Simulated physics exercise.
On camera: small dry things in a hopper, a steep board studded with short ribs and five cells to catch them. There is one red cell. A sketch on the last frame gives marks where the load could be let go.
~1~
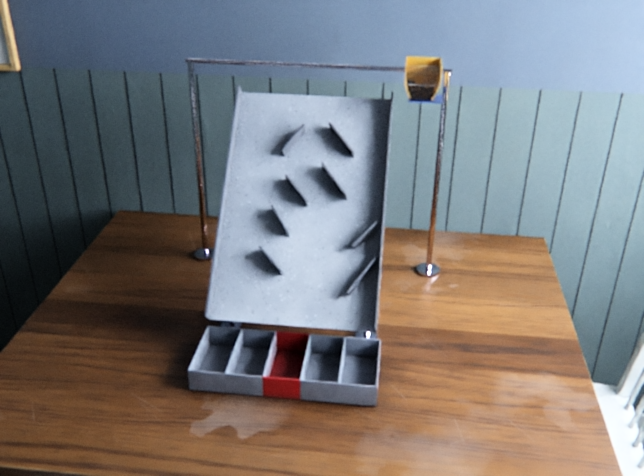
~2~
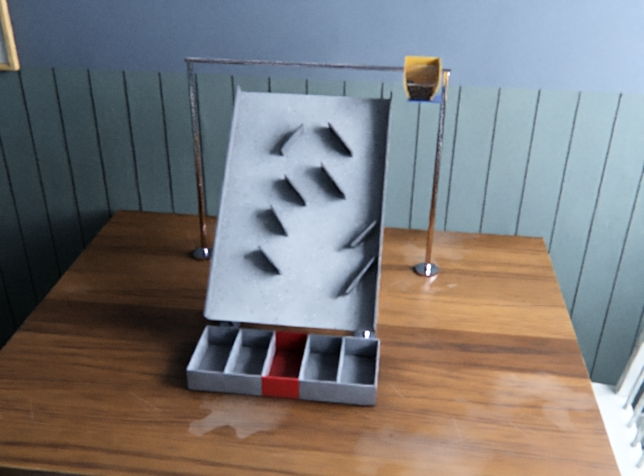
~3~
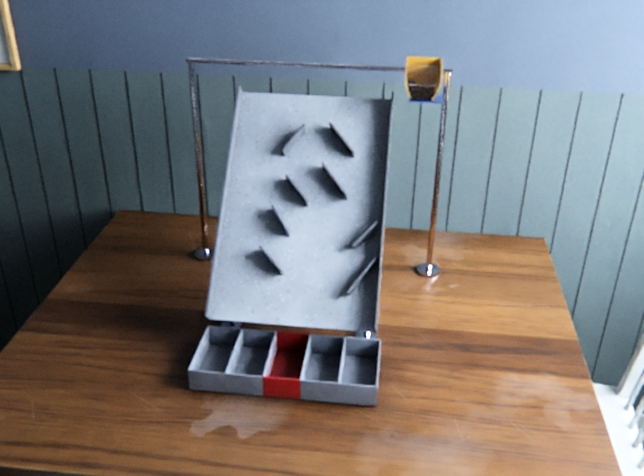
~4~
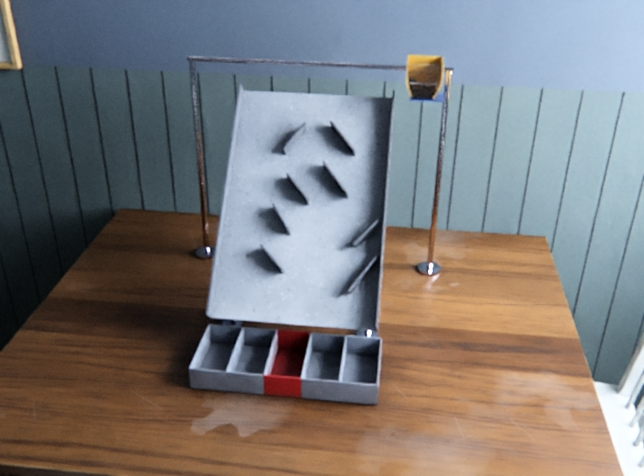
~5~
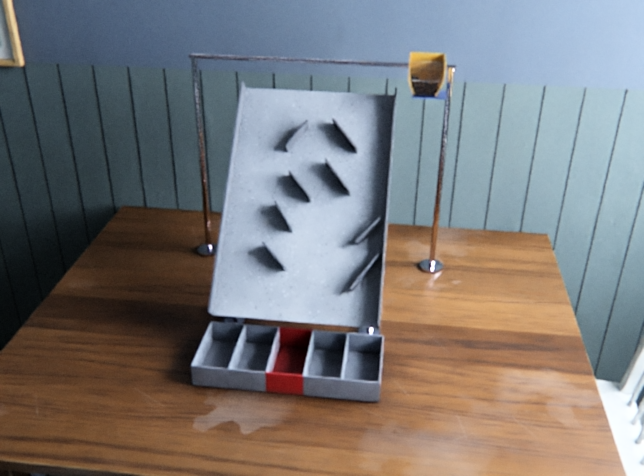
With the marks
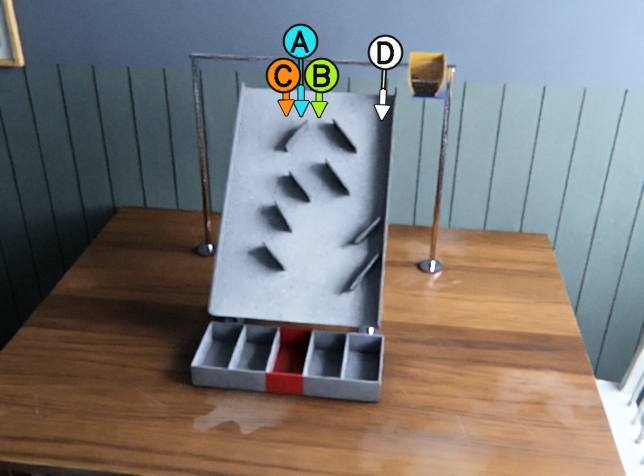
In this clip, a steep grey board with short ribs stands on a wooden table below a yellow hopper, with five cells at its base, the middle one red; nothing moves apart from a slight shift of the view.
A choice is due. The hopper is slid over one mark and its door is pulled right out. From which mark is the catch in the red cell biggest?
Go for D.
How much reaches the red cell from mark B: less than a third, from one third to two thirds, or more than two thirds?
Mark B gives less than a third.
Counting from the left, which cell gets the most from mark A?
The first.
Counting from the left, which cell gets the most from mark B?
It is the fourth one.
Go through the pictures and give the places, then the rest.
In the first frame, hopper at (421, 94), black beans, door shut.
In the second frame, ribs (281, 150) to (303, 124), (329, 122) to (352, 151), (285, 174) to (306, 201).
In the third frame, ribs (322, 163) to (346, 195), (272, 205) to (287, 232), (353, 244) to (377, 222).
In the fourth frame, ribs (260, 245) to (282, 269), (349, 290) to (378, 255).
In the fifth frame, red cell at (284, 382), number 3 of 5 from the left.
On the marked copy, mark A meets the board at (301, 110); mark B meets the board at (319, 111); mark C meets the board at (286, 110); mark D meets the board at (381, 114).
With A, none in the red cell, nearly all in other cells, a stray few outside the box.
With B, a stray few in the red cell, nearly all in other cells, a small part outside the box.
With C, a stray few in the red cell, nearly all in other cells, a stray few outside the box.
With D, about a third in the red cell, about half in other cells, a small part held on the board.
